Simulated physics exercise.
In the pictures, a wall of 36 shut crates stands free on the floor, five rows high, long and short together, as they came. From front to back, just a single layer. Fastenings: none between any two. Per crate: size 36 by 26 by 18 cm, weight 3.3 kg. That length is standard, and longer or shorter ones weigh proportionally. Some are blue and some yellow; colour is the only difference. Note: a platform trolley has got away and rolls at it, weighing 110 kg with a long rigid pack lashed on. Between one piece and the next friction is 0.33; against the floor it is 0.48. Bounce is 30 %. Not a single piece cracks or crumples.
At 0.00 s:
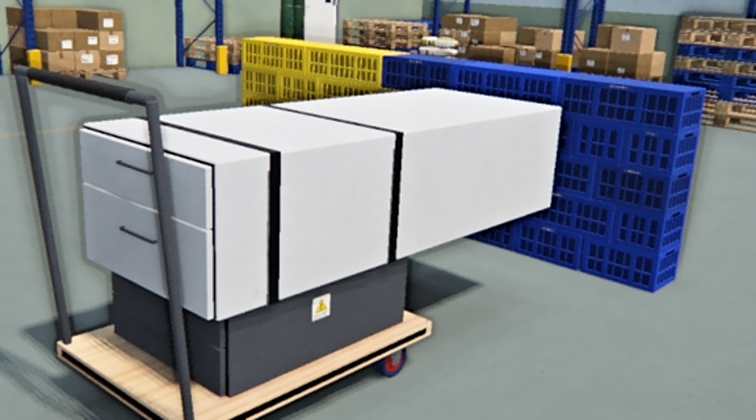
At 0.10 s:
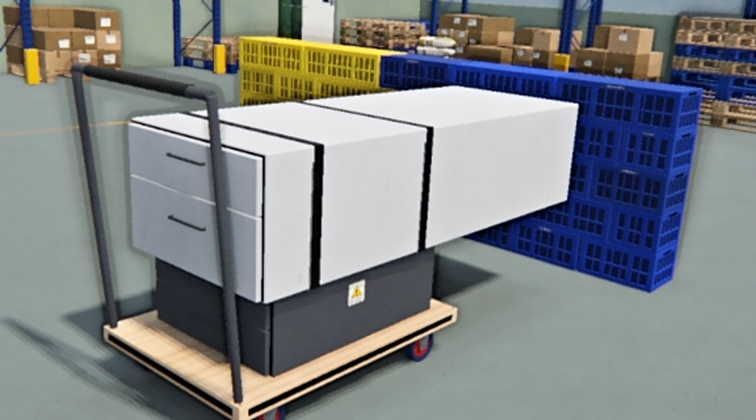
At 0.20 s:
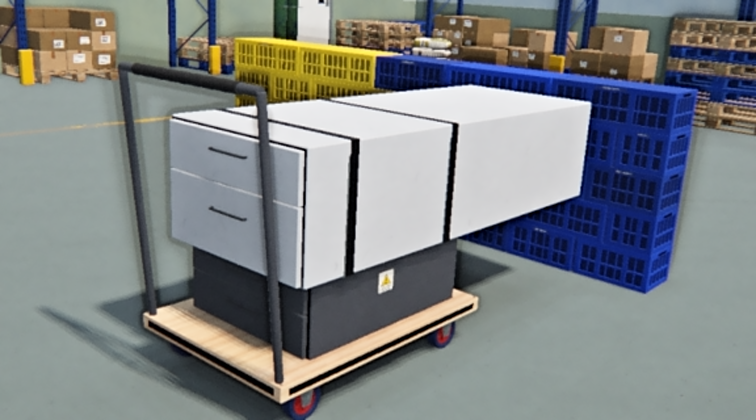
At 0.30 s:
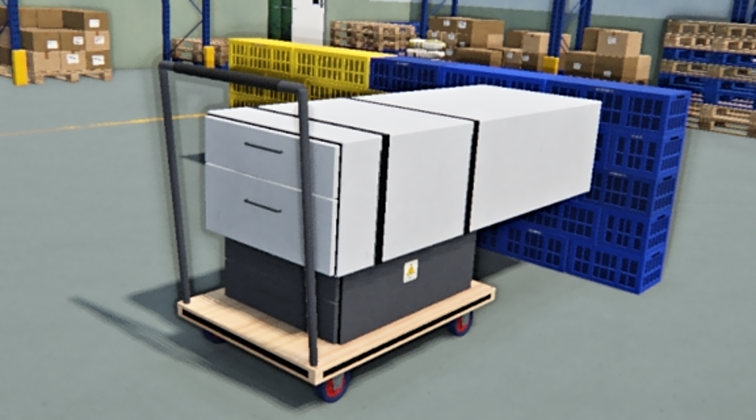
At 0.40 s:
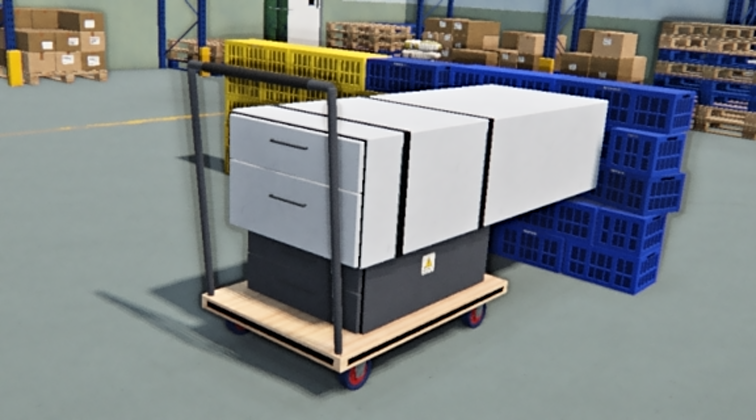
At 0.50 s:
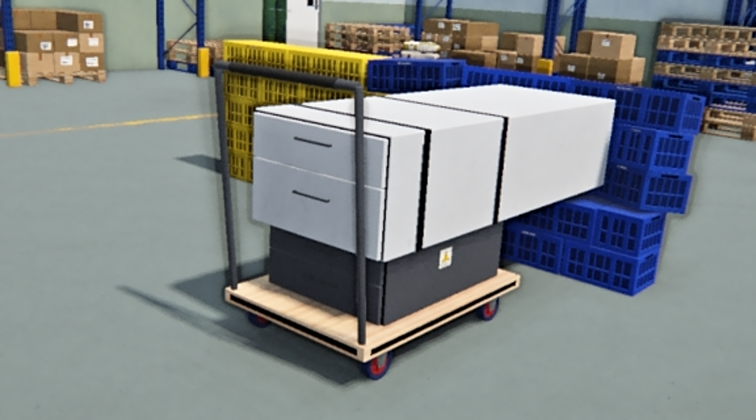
A platform trolley carrying a long white cabinet rolling into a wall of blue and yellow crates, pushing several blue ones askew.
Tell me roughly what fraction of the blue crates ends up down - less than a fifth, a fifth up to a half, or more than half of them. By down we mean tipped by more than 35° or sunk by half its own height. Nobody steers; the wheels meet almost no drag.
Down at the end: More than half.
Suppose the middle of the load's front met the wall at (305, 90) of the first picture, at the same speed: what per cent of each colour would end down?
For yellow it's 60 per cent, for blue 10 per cent.
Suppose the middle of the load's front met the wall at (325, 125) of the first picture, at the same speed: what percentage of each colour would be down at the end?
Yellow 60, blue 0 per cent.
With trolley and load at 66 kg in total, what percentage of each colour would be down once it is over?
Yellow 0, blue 60 per cent.
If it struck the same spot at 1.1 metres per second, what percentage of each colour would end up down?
You'd end up with yellow at 0 per cent down and blue at 70 per cent.
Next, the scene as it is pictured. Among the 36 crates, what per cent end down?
It works out at roughly 30 per cent.
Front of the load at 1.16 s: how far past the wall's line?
Position: Approx. 85 cm beyond.
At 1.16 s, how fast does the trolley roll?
Speed: Near 0.8 m/s.
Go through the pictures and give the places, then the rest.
In the first frame (places mark the middle of the side facing us; the camera pans a little), load (551, 140) 52 cm short of the wall; top blue crate (616, 104); top yellow crate (272, 56); nothing disturbed.
In the second frame, load (568, 135) 35 cm short of the wall; top blue crate (613, 105).
In the third frame, load (582, 132) 19 cm short of the wall; top blue crate (608, 106).
In the fourth frame, load (592, 130) 22 mm short of the wall; top blue crate (602, 107).
In the fifth frame, load (599, 129) 10 cm into the wall's line; top blue crate (610, 105) shifted 14 cm; 8 disturbed, none down.
In the sixth frame, load (607, 127) 22 cm into the wall's line; top blue crate (622, 105) leaning 8°; top yellow crate (254, 59); 11 disturbed, none down.
After 0.74 s, load 47 cm past the wall's line, still rolling; 9 of the 18 blue crates down (9 of 36 in all colours); top blue crate leaning 47°, 33 cm lower.
After 1.16 s, load 86 cm past the wall's line, still rolling; 11 of the 18 blue crates down (11 of 36 in all colours); top blue crate on its side.
At rest (3.4 s), load 1.15 m past the wall's line, stopped; 11 of the 18 blue crates down (11 of 36 in all colours); top blue crate on its side; top yellow crate unmoved. That is 61 per cent. As the last picture would show them, middles, top blue crate near (692, 211), top yellow crate near (269, 59).
